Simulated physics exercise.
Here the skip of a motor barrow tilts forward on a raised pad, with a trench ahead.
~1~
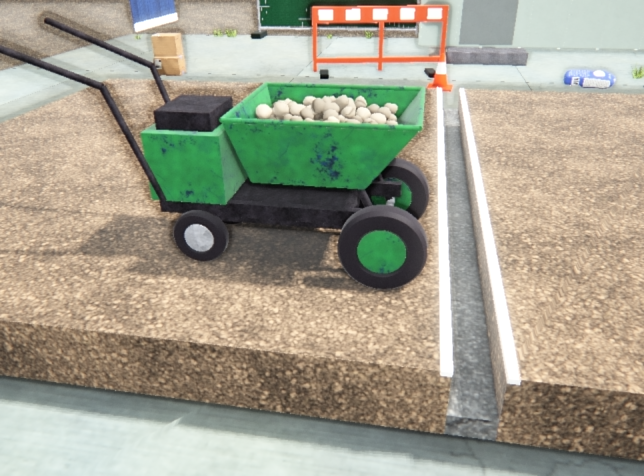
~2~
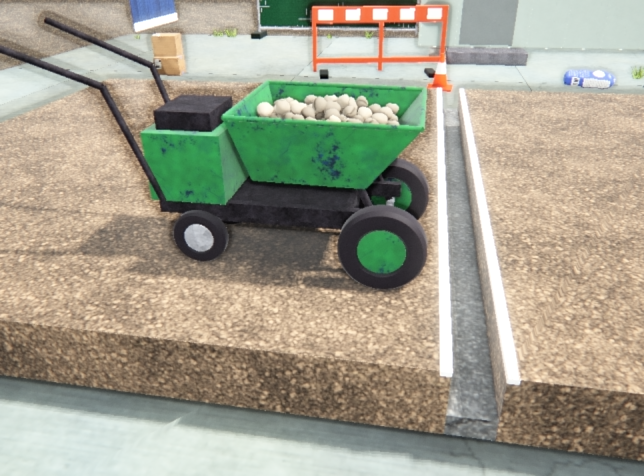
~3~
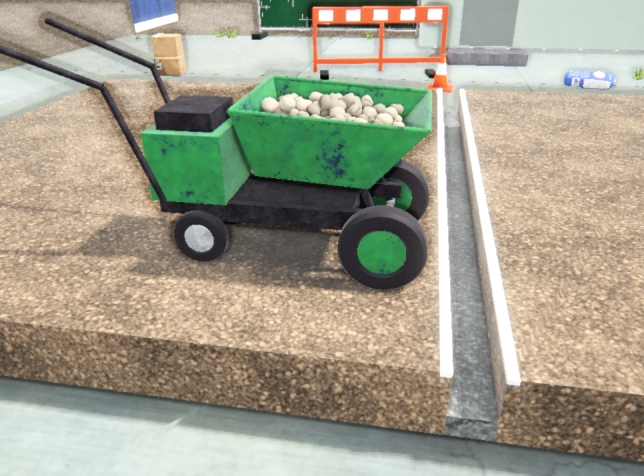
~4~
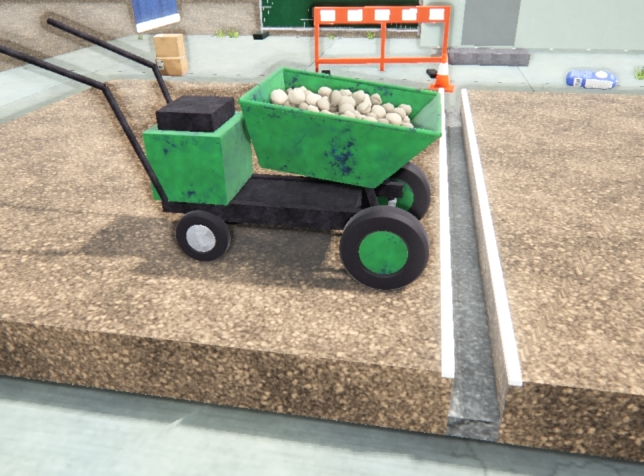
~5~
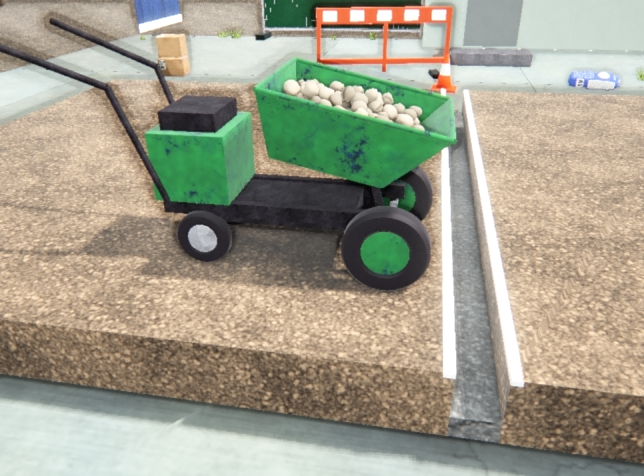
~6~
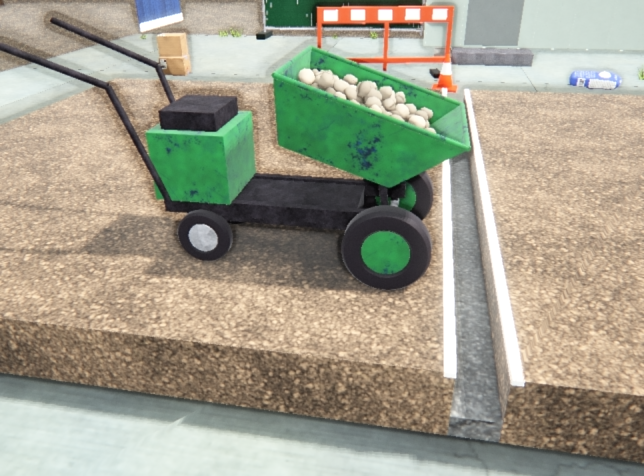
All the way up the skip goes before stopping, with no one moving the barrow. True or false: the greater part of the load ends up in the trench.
False.
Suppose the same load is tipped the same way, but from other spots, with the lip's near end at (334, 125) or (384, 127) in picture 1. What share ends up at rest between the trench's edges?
In turn 70 and 20 in a hundred.
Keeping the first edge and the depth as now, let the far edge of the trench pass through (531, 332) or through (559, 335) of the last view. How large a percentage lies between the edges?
About 10 %, then 30 %.
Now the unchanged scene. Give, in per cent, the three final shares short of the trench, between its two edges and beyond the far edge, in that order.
Roughly short 0 per cent, between 0 per cent, beyond 100 per cent.
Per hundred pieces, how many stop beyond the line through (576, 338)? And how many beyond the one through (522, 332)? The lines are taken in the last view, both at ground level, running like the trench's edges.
Some 60 and some 100 per cent, respectively.
Shortly afterwards, skip tipped steeply; the whole lot in the skip.
Next, skip tipped right over; the bulk in the skip; near a quarter beyond it; only a few falling.
Some moments later, skip tipped right over; a little in the skip; the bulk beyond it.
In the end, skip tipped right over; only a few in the skip; none at all in or heaped over the trench; all but a few beyond it.
